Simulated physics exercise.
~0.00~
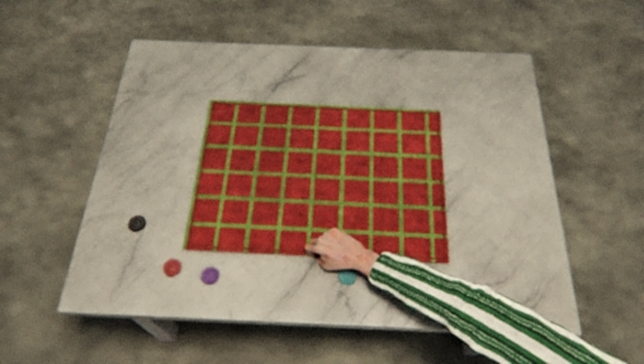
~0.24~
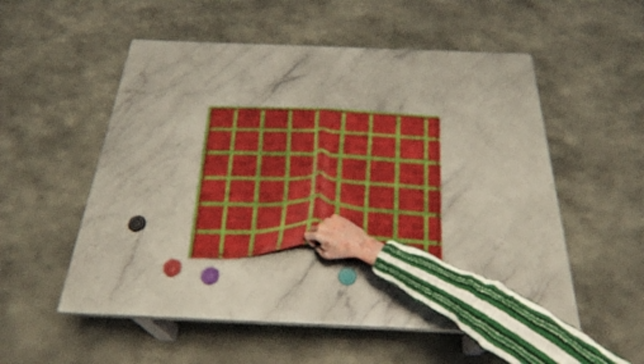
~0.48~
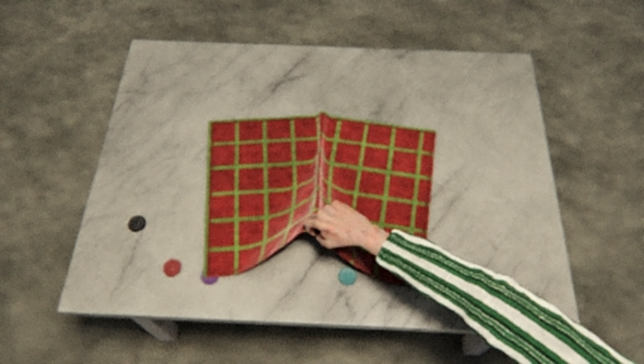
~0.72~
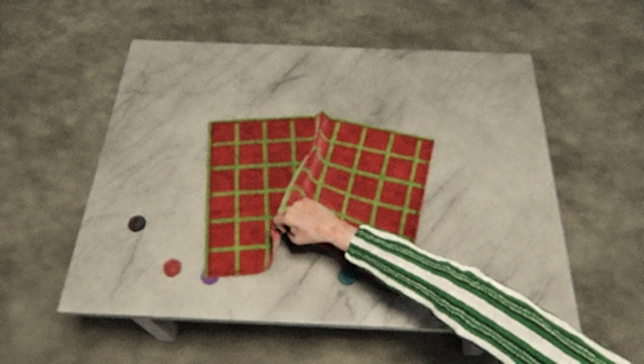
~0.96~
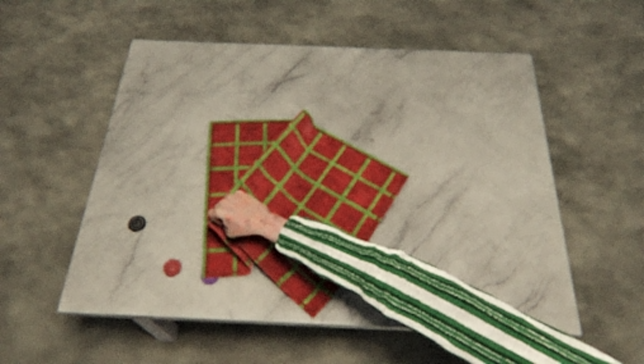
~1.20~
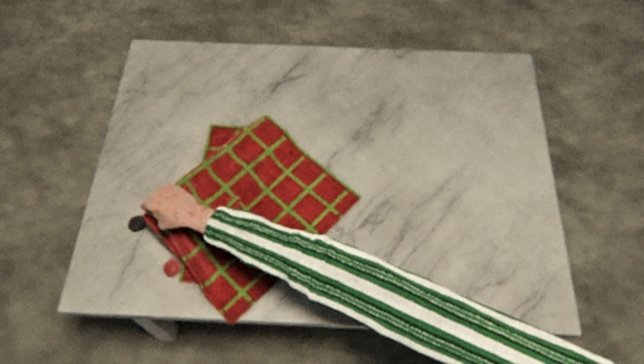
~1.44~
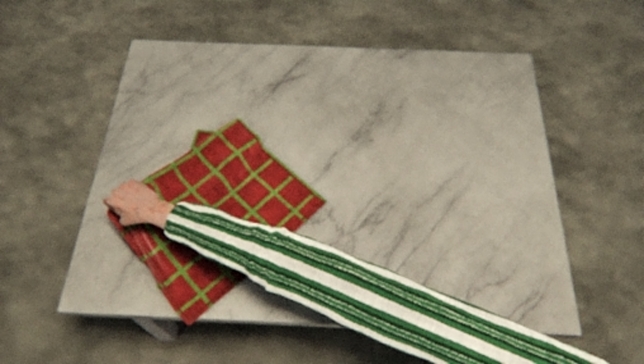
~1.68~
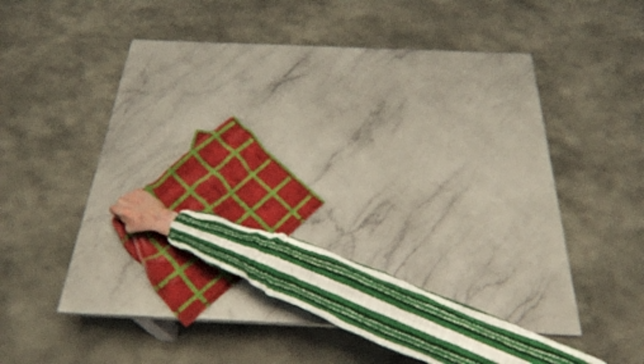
At first, a red cloth with green grid lines lies flat on a pale marble table, with black, red and purple discs to its left and a teal one by its near edge. A hand in a green-and-white striped sleeve pinches that near edge and lifts it, raising a ridge down the middle. It then draws the cloth leftward, folding and twisting it as the purple, red and black discs disappear from view. Near the table's left side, the hand lowers slightly. Finally, the cloth rests bunched and partly folded there, the hand still at its edge.
